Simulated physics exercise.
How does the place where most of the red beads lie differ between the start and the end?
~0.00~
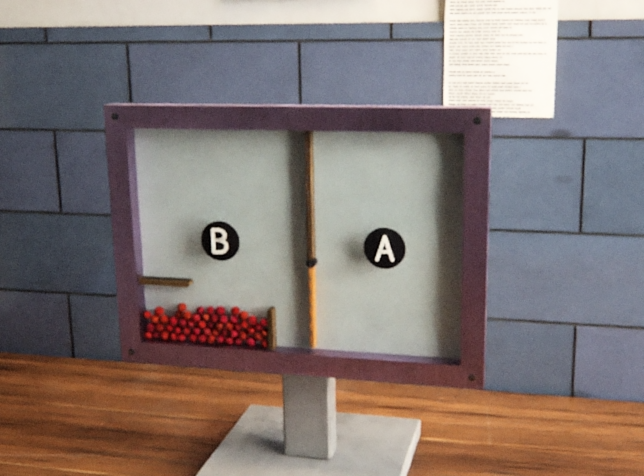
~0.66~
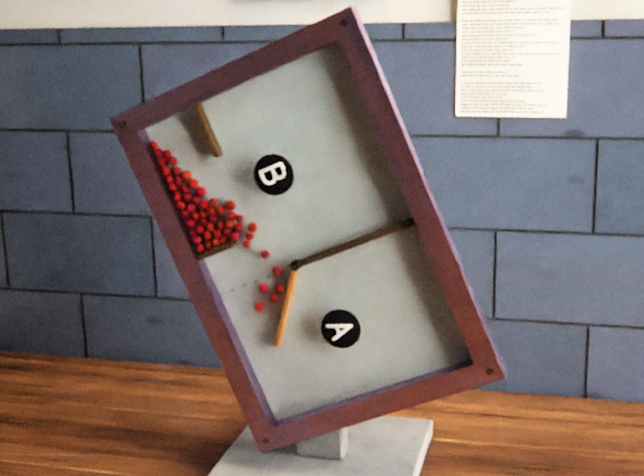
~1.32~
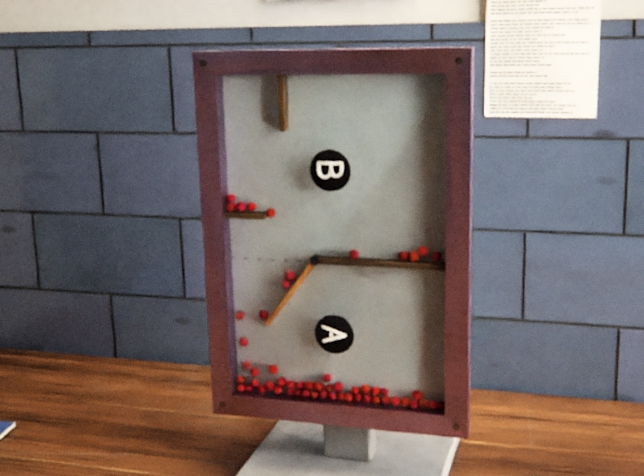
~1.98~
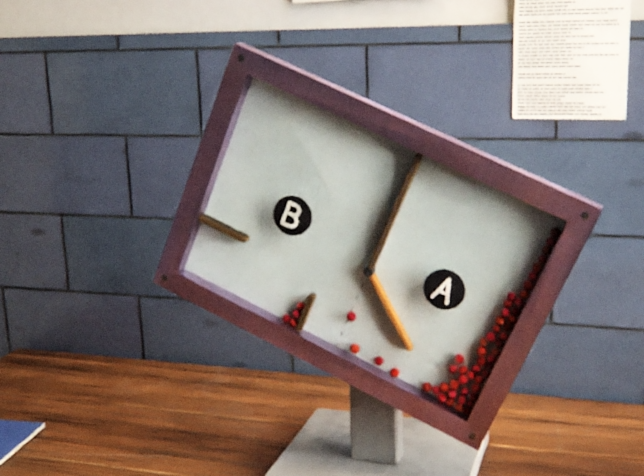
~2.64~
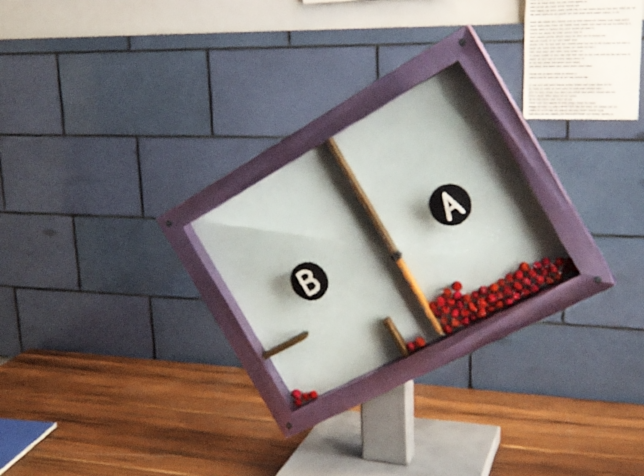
At the start the red beads lie at the lower left of the box, in side B. At the end most of them are heaped on the right in side A, against the closed orange flap, with only a few left in B.
